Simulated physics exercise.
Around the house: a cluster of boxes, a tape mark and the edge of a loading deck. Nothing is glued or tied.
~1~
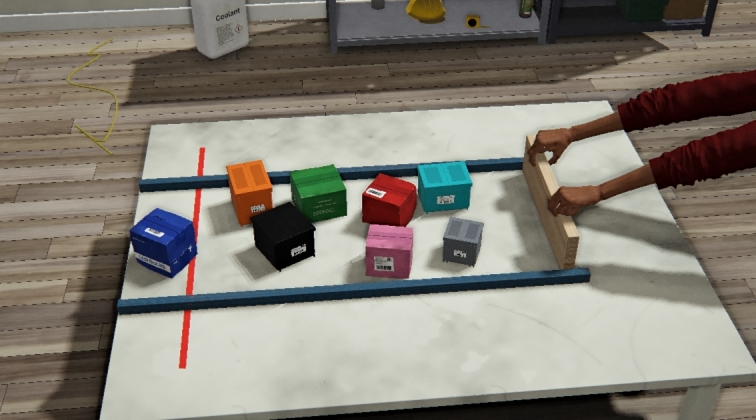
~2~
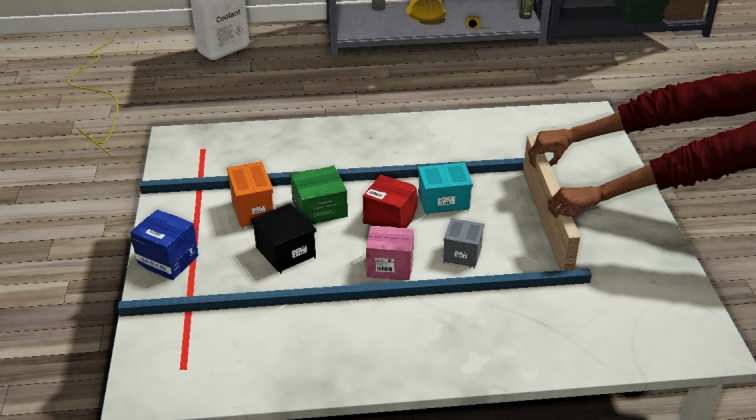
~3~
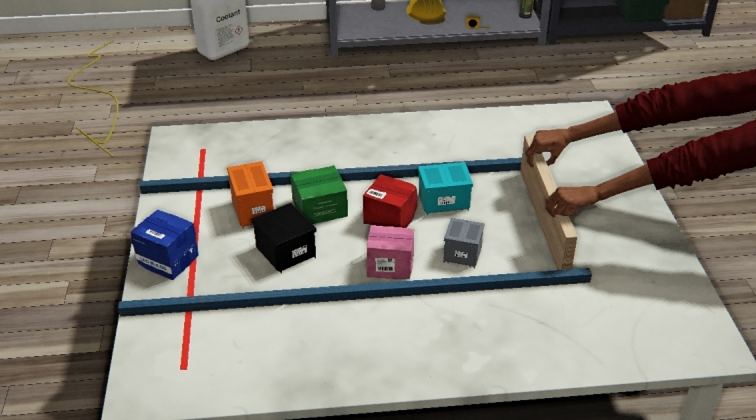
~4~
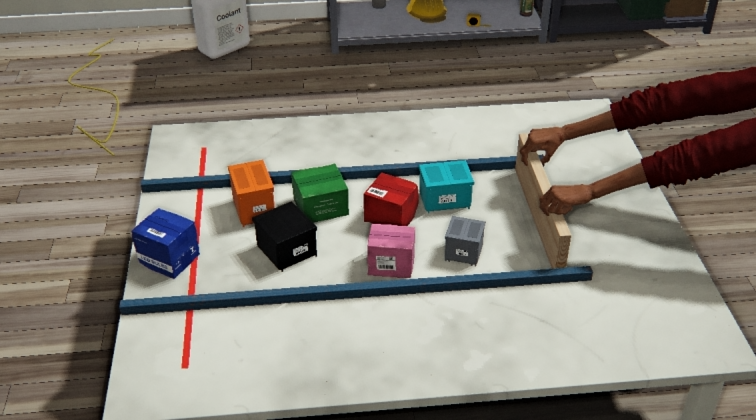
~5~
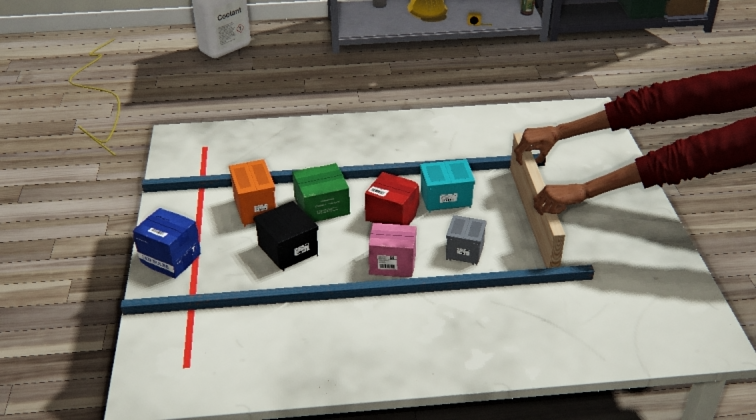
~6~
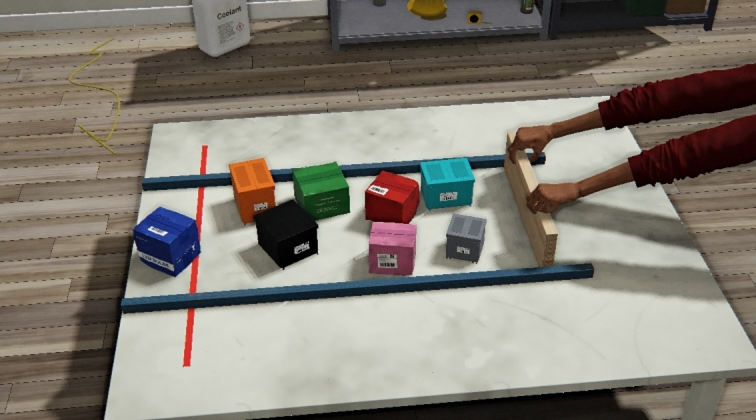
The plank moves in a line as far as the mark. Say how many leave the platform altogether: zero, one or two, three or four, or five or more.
Outcome: The number that fall off is three or four.
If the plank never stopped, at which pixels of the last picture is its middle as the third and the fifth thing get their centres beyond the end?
First at (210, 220), next at (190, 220).
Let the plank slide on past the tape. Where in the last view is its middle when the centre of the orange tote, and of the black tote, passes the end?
Near (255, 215) and (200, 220).
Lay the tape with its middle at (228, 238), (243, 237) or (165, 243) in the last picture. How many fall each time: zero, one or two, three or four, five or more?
In that order: Just one or two; just one or two; five or more.
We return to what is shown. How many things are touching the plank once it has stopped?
The number is 3.
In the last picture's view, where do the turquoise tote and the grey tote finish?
Near (174, 198) and (175, 263).
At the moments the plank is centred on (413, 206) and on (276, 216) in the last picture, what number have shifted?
First 4, then 8.
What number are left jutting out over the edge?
Overhanging: 1.
Soon after, none off yet; blue parcel at rest near (168, 241); orange tote at rest near (253, 191); black tote at rest near (287, 235).
After that, none off yet; blue parcel at rest near (168, 241); orange tote displaced about its own width near (193, 195); black tote displaced about its own width near (242, 240).
In the end, the number that fall off is three or four; gone, green parcel, black tote, orange tote and blue parcel.
